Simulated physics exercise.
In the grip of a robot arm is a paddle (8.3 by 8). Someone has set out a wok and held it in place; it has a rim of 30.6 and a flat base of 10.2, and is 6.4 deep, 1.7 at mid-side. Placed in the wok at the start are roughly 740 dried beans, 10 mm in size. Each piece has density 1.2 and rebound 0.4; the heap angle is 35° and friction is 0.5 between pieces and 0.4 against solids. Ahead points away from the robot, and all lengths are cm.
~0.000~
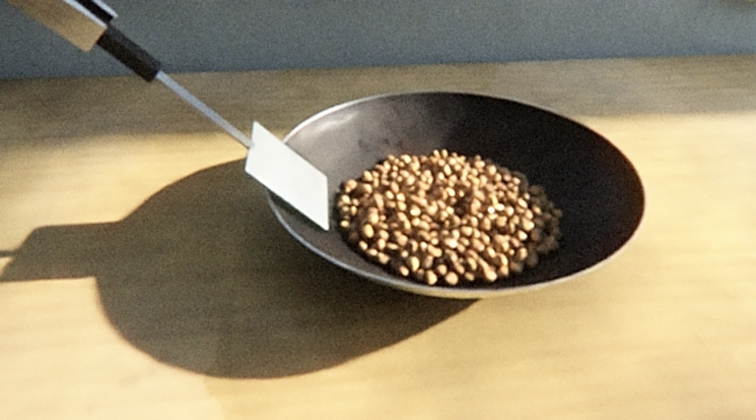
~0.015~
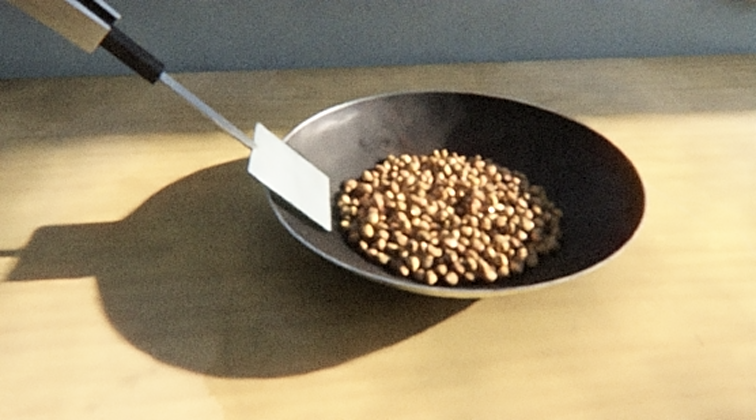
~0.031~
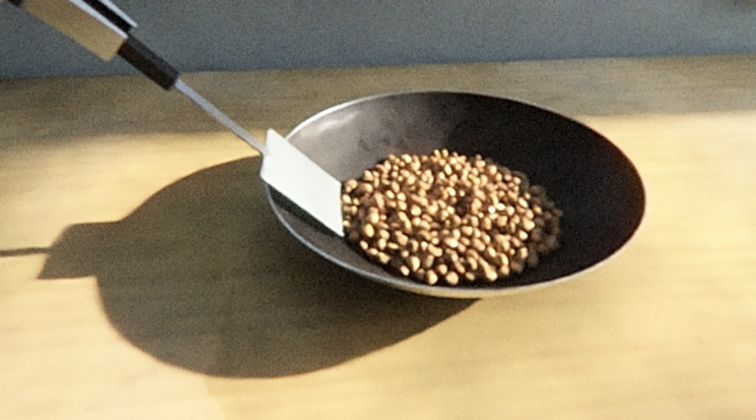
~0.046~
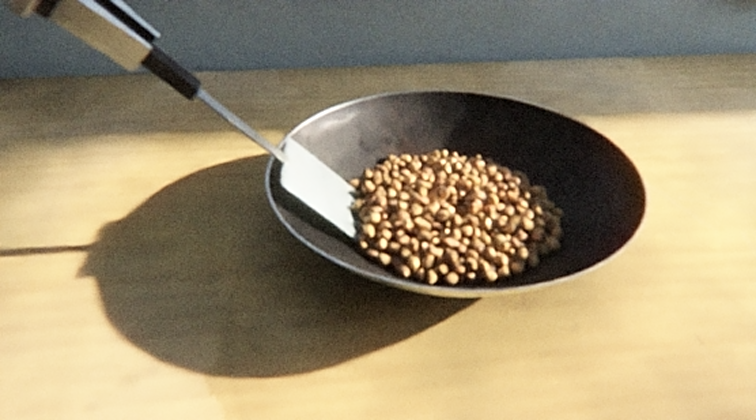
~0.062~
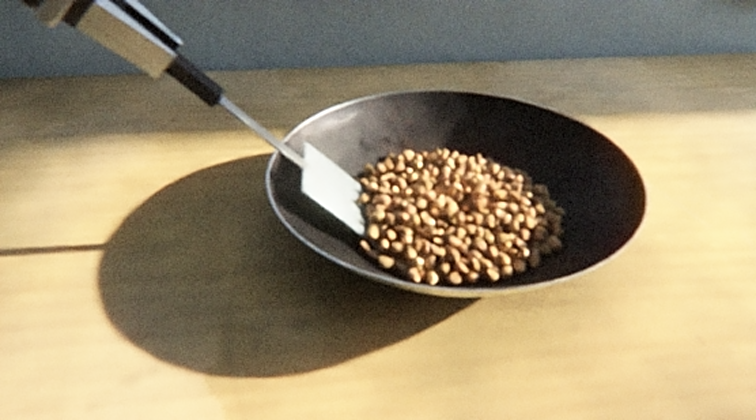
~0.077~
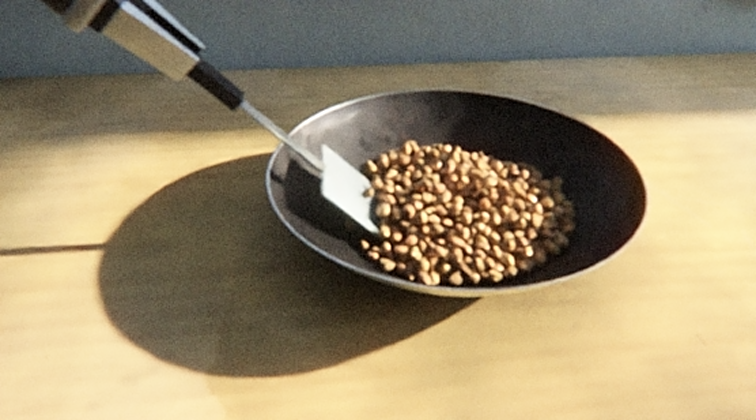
A robotic arm with a black and pale handle reaches in from the upper left, holding a flat white paddle at a dark wok of brown beans, seen from slightly above on a sunlit wooden surface before a grey-blue wall. The paddle slides down and right into the wok and presses the heap's left side, nudging beans rightward. The wok and camera stay still.
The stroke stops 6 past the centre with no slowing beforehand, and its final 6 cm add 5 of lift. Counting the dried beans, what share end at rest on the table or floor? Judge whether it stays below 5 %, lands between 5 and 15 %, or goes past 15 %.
It lands between 5 and 15 %.
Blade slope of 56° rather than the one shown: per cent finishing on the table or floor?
Around 10 in a hundred.
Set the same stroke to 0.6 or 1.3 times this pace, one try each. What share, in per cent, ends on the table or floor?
About 0 and 15 per cent.
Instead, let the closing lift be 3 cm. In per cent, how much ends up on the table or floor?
It comes to around 0 percent.
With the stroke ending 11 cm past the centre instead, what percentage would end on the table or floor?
Roughly 30 %.
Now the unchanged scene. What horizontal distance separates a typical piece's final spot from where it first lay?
5 cm.
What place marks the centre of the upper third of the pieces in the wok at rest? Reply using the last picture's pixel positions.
The middle lies somewhere around (555, 185).
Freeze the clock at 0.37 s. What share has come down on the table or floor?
Roughly 4 per cent.
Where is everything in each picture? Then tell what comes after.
Paddle top edge at (250, 145), sloping 46°; upper third of the load around (449, 203), from x 345 to 555, top at y 155; 742 in the wok, in the first picture.
Paddle top edge at (252, 146), sloping 46°; upper third of the load around (449, 203), from x 345 to 555, top at y 155, in the second picture.
Paddle top edge at (265, 152), sloping 46°; upper third of the load around (450, 202), from x 345 to 555, top at y 155, in the third picture.
Paddle top edge at (284, 159), sloping 46°; upper third of the load around (449, 201), from x 350 to 555, top at y 155, in the fourth picture.
Paddle top edge at (304, 165), sloping 46°; upper third of the load around (450, 199), from x 350 to 560, top at y 155, in the fifth picture.
Paddle top edge at (322, 168), sloping 46°; upper third of the load around (458, 194), from x 350 to 570, top at y 145; 742 in the wok, in the sixth picture.
After 0.12 s, sloping 46°, highest piece 6 above the table; 742 in the wok.
After 0.15 s, sloping 46°, highest piece 7 above the table; 742 in the wok.
After 0.37 s, sloping 46°, highest piece 8 above the table; 674 in the wok, 28 on the table or floor, 40 on the blade or in flight.
After 1.42 s, sloping 46°, highest piece 6 above the table; 674 in the wok, 68 on the table or floor.
At rest, 674 in the wok, 68 on the table or floor. That is 9 % on the table or floor.
